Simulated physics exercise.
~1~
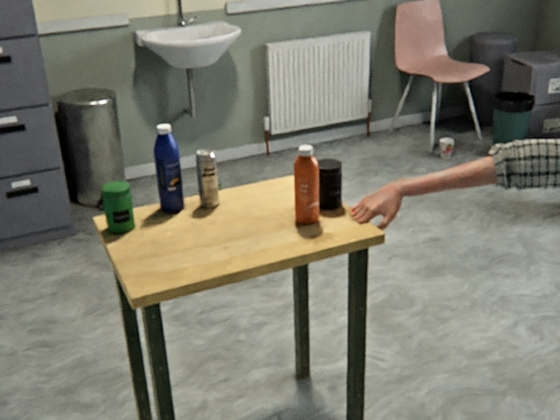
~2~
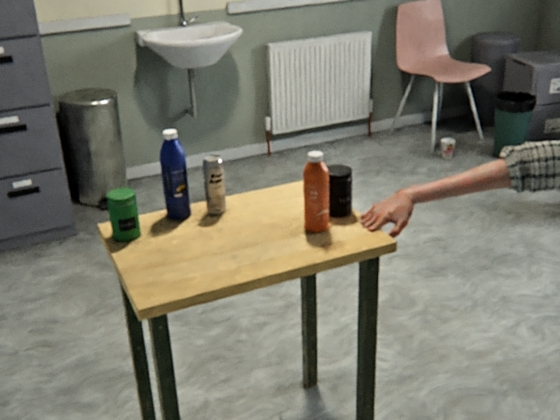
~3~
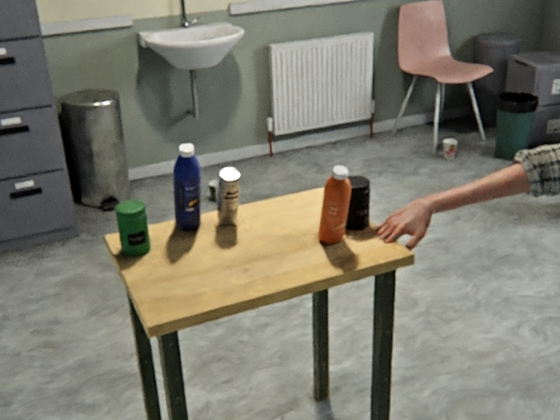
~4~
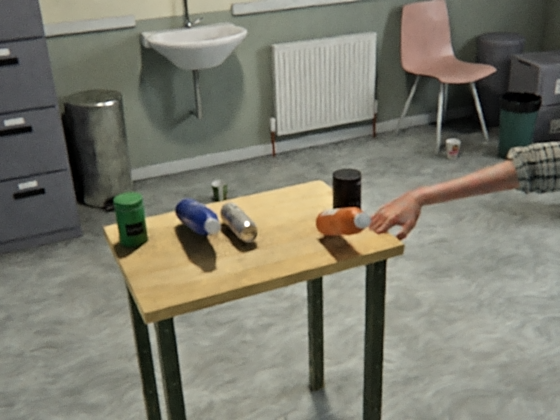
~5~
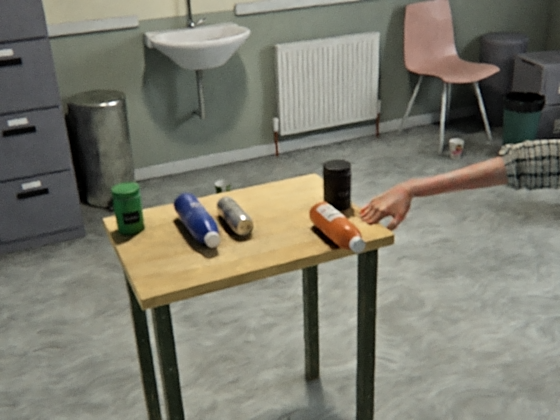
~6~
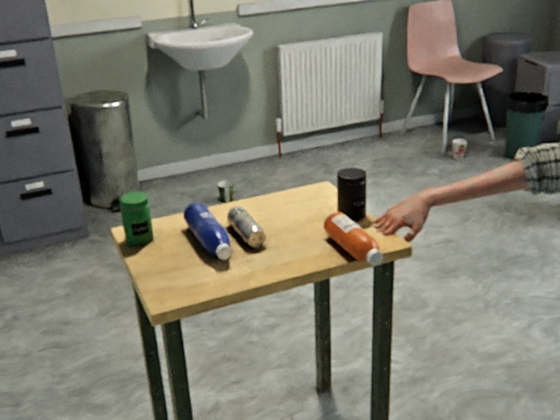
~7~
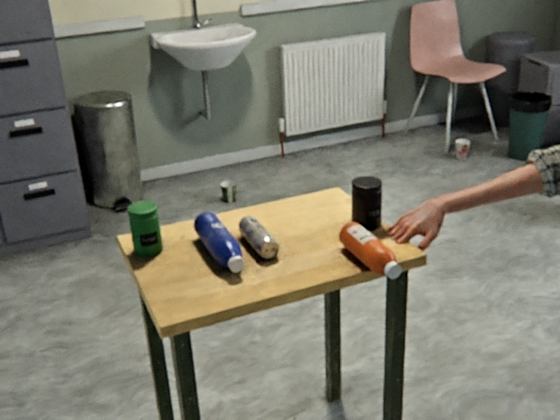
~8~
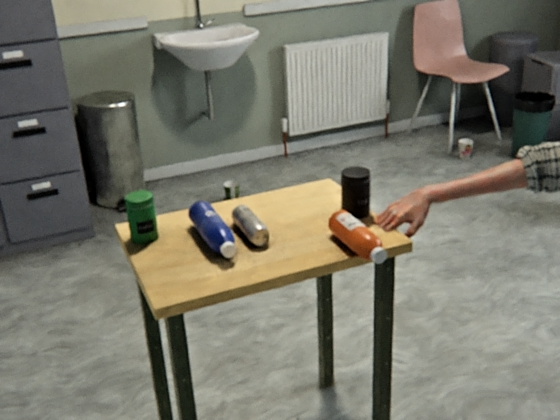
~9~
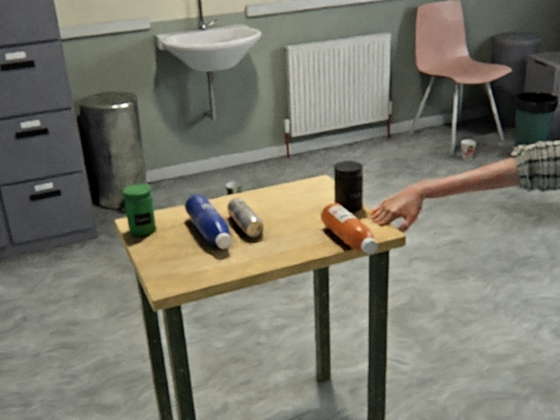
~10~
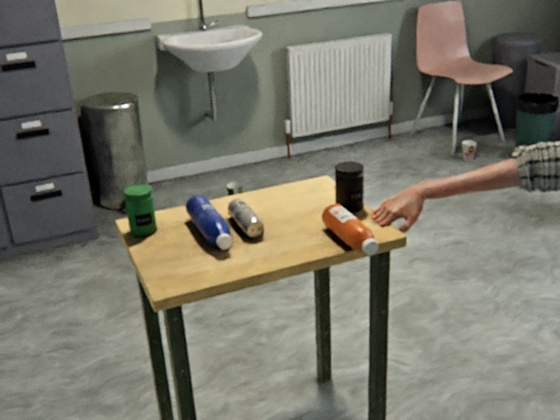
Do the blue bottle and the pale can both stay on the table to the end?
Yes, both are still on the tabletop at the end, though each has fallen onto its side.
